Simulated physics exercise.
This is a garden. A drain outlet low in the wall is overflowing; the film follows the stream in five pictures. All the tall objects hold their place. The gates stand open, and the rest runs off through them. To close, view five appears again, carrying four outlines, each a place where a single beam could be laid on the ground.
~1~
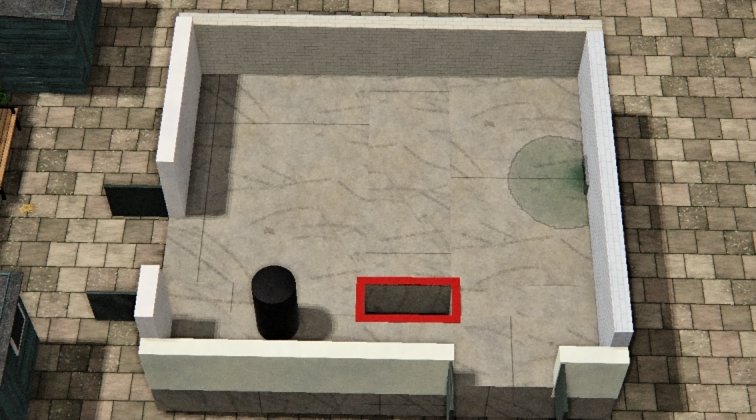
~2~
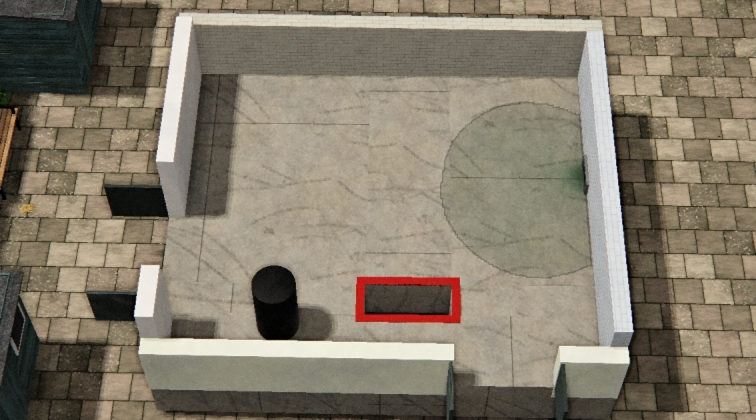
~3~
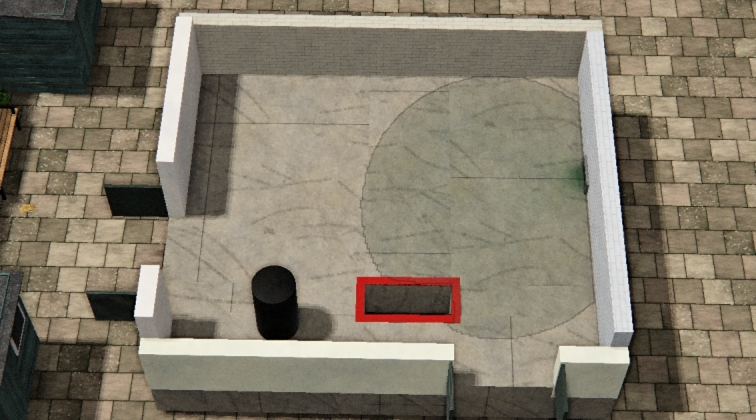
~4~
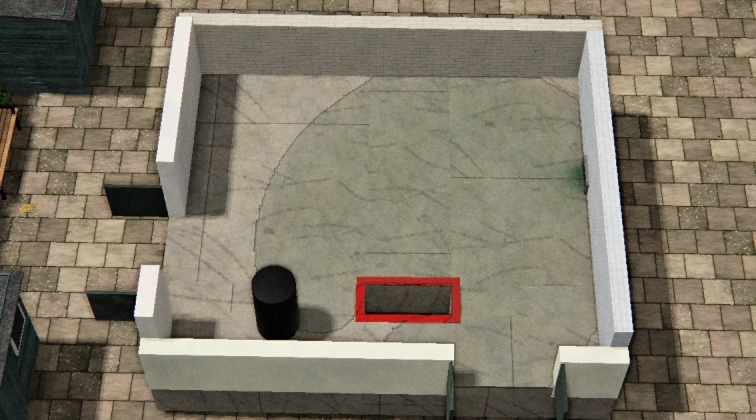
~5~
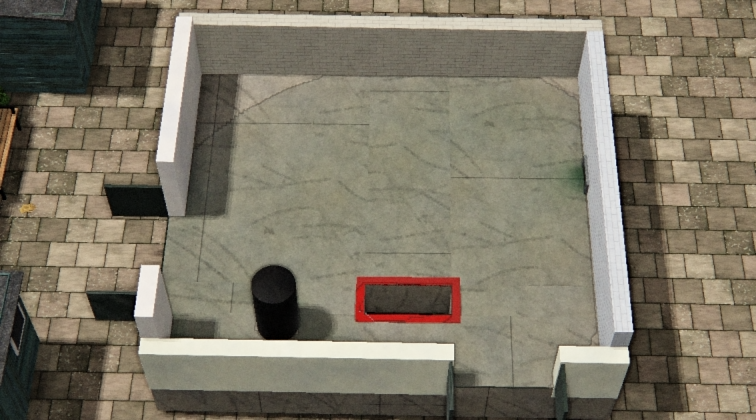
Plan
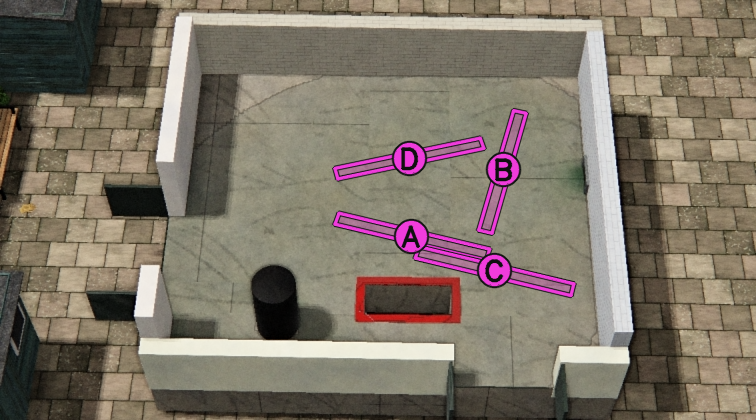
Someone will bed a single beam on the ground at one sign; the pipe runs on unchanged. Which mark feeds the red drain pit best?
Place D.
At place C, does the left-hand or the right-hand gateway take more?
More leaves on the left.
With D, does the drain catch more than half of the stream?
No, it does not.
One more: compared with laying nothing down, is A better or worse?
It is worse.
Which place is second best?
It is B.
On the marked copy, A from (337, 218) to (488, 254); B from (485, 231) to (519, 111); C from (417, 252) to (572, 289); D from (336, 173) to (482, 143).
With A, about 13 % of the stream runs into the red drain pit, about 87 % out by the gates.
With B, about 22 % of the stream runs into the red drain pit, about 78 % out by the gates.
With C, about 10 % of the stream runs into the red drain pit, about 90 % out by the gates.
With D, about 31 % of the stream runs into the red drain pit, about 69 % out by the gates.
